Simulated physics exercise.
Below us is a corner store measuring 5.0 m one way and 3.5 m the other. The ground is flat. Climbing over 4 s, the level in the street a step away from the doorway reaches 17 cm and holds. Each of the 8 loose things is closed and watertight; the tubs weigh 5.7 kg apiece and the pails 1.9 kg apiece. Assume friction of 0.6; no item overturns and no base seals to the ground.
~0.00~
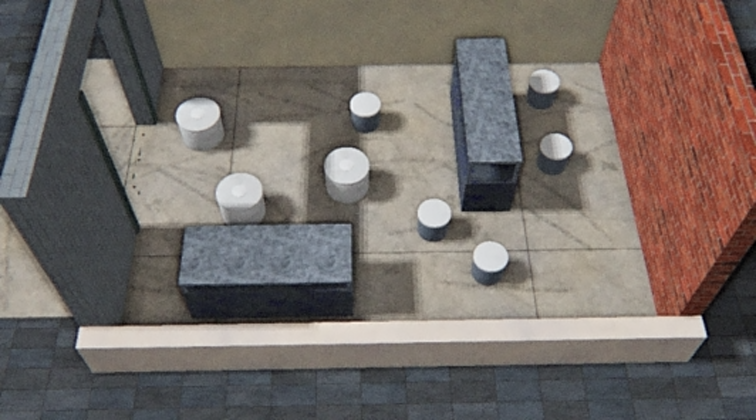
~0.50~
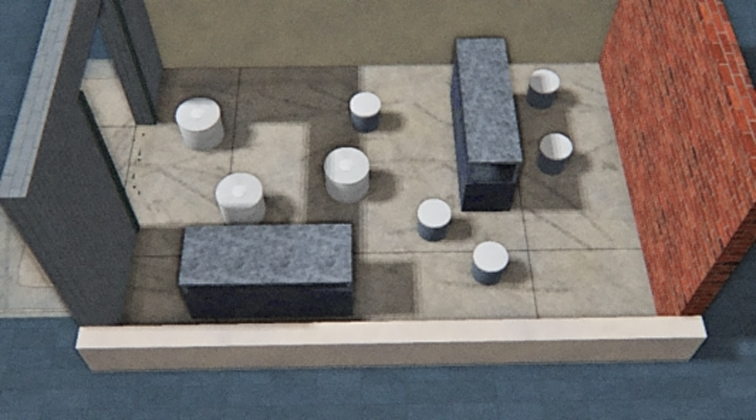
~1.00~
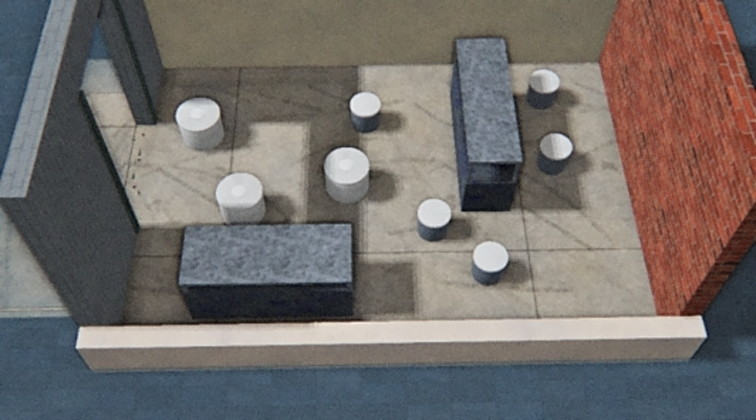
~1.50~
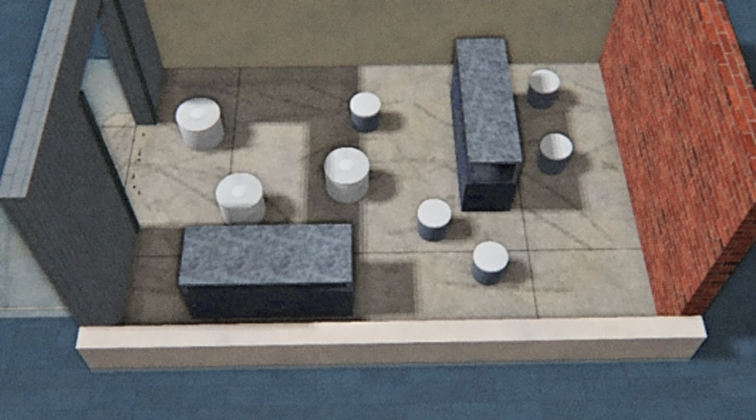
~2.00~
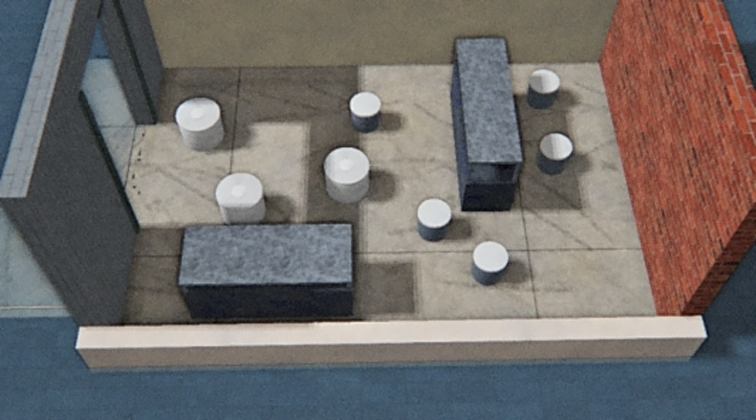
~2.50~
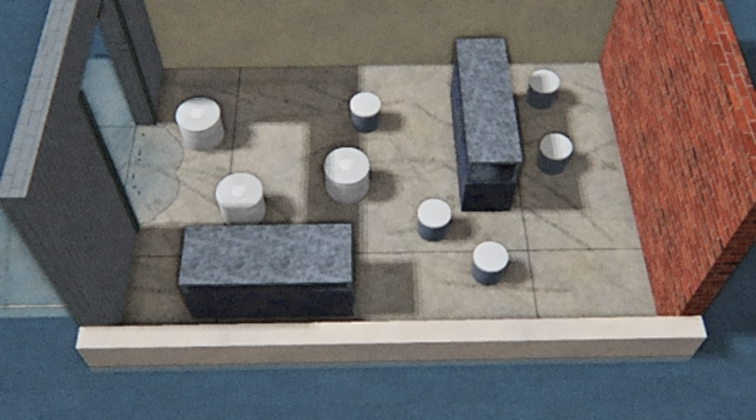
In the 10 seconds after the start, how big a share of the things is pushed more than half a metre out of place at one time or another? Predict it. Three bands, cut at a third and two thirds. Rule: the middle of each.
Watching this, the moved portion will reach or pass two thirds.
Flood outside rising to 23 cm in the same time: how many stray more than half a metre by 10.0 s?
The answer would then be 8.
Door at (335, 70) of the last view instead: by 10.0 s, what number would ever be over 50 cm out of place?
The answer then is 5.
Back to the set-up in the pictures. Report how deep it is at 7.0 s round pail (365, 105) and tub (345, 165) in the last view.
5 and 10 cm.
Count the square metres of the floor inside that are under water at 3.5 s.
I'd put it close to 1.5 m2.
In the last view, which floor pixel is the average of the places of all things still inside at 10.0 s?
It sits at about (545, 192).
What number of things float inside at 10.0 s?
Count: 6.
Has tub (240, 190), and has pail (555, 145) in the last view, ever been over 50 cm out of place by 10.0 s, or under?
Listed as asked: Outside the limit and inside the limit.
After 3.5 s 0 of 8 are over 50 cm from their spots; 0 afloat.
After 4.5 s 1 of 8 are over 50 cm from their spots; 0 afloat.
After 7.0 s 6 of 8 are over 50 cm from their spots; 4 afloat.
After 10.0 s 6 of 8 are over 50 cm from their spots, and 6 have been at some point; 6 afloat.
